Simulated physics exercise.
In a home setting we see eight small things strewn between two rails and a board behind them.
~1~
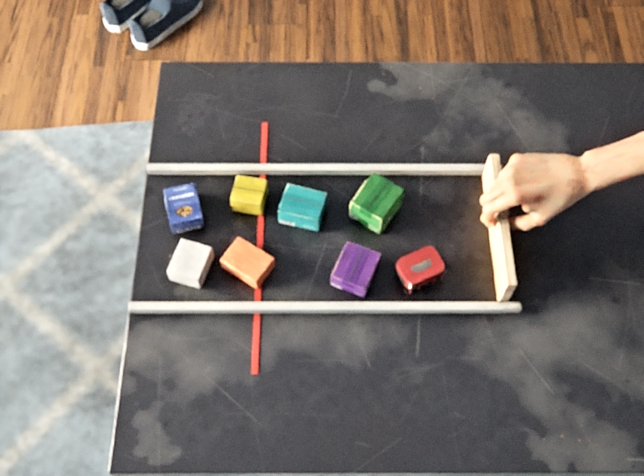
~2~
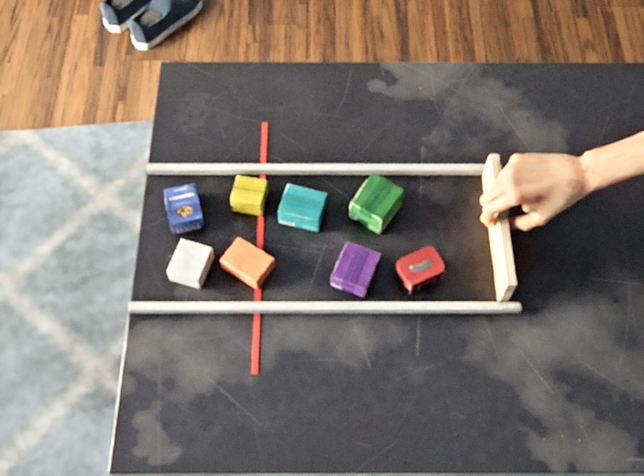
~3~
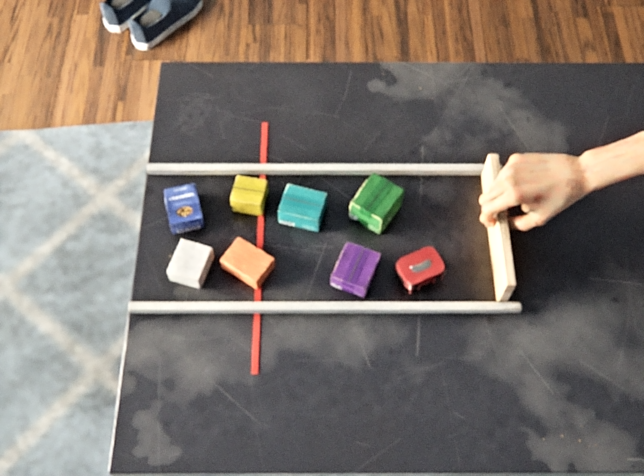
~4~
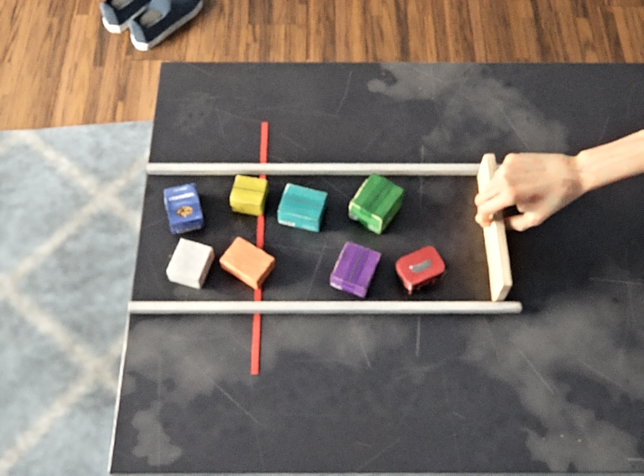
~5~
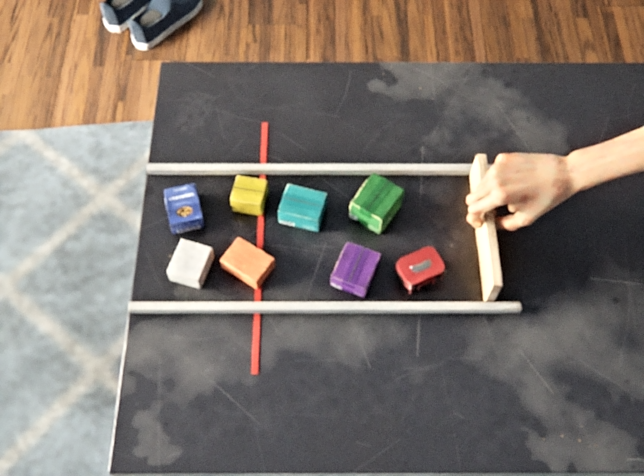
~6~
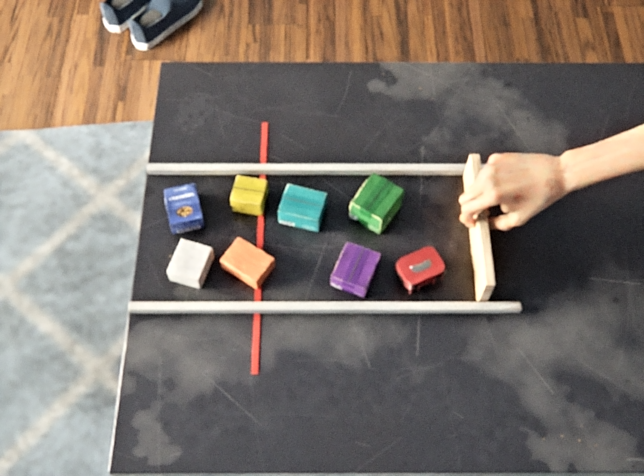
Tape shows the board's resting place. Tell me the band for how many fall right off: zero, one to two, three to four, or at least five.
Those that leave the table: One or a pair.
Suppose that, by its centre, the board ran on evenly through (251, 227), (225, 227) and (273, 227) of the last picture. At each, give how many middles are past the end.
The numbers are 2, 4 and 1.
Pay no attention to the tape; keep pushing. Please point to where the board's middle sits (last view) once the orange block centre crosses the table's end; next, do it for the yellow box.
Approx. (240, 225) / approx. (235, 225) for the other.
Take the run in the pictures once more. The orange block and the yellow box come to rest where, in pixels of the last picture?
(157, 274), and the other (168, 195).
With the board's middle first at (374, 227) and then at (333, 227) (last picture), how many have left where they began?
At the one place 3, at the other 7.
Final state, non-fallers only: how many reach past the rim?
I make it 0.
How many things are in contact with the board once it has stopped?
2.
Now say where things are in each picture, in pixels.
The first frame shows blue box (184, 209); white block (191, 264); yellow box (250, 196); board (498, 227); tape (260, 237).
The second frame shows white block (191, 264); orange block (248, 263).
The third frame shows yellow box (250, 196); turquoise box (303, 208).
The fourth frame shows blue box (184, 209); green box (376, 204).
The fifth frame shows white block (191, 264); red case (420, 270).
The sixth frame shows blue box (184, 209); white block (191, 264); yellow box (250, 196); board (478, 227); tape (260, 237).
A little later, none off yet; blue box at rest near (184, 209); white block at rest near (191, 264); yellow box at rest near (250, 196).
When it is over, the number that fall off is one or two; down, white block and blue box.
